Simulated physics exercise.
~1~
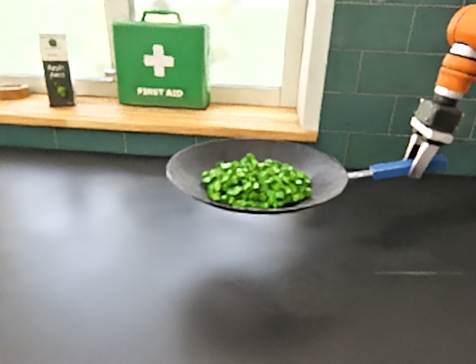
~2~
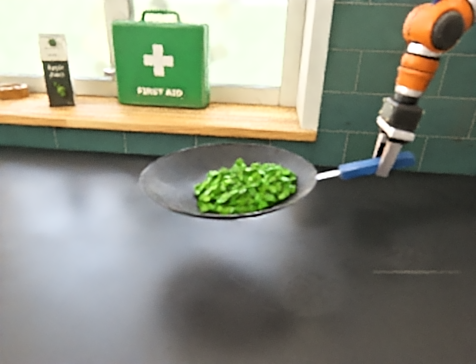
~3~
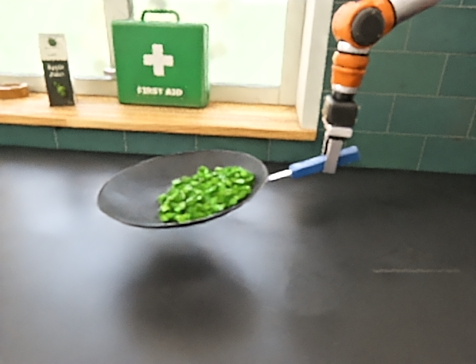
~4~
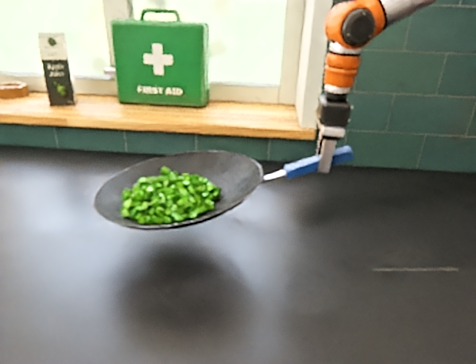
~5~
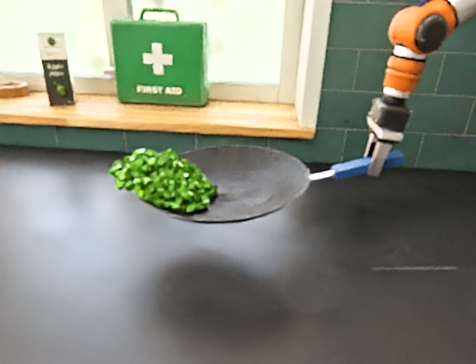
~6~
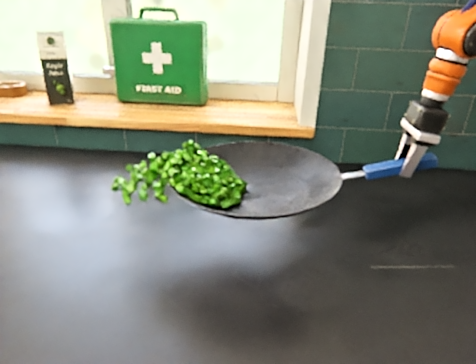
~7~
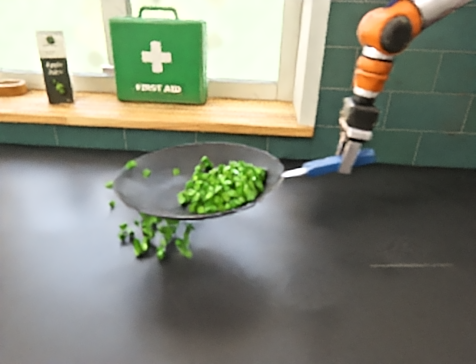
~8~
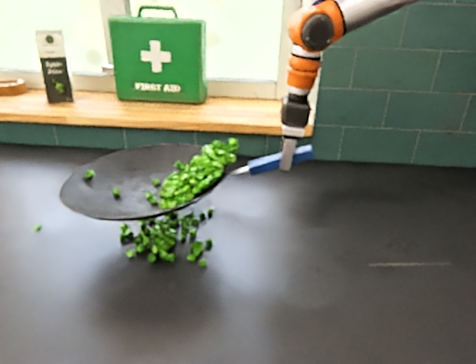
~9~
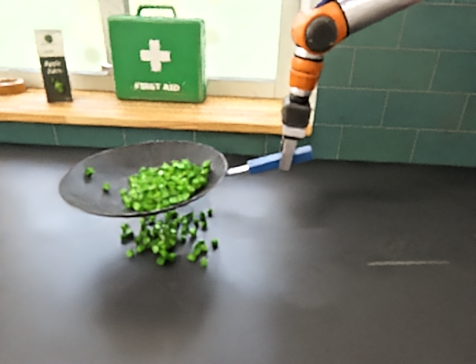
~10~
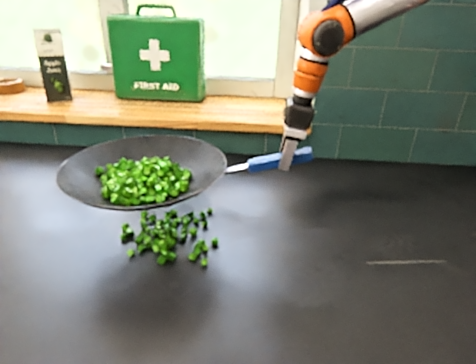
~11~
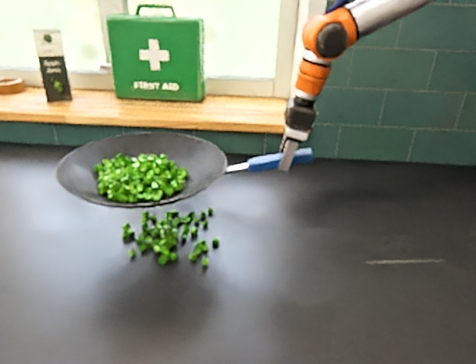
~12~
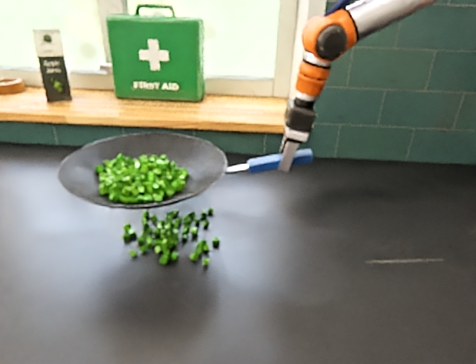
A robot arm swung a dark wok of chopped green vegetables left, then right and left again, sending some over the left rim onto the black counter, and finally held still with most still in the wok and a scattering beneath it.
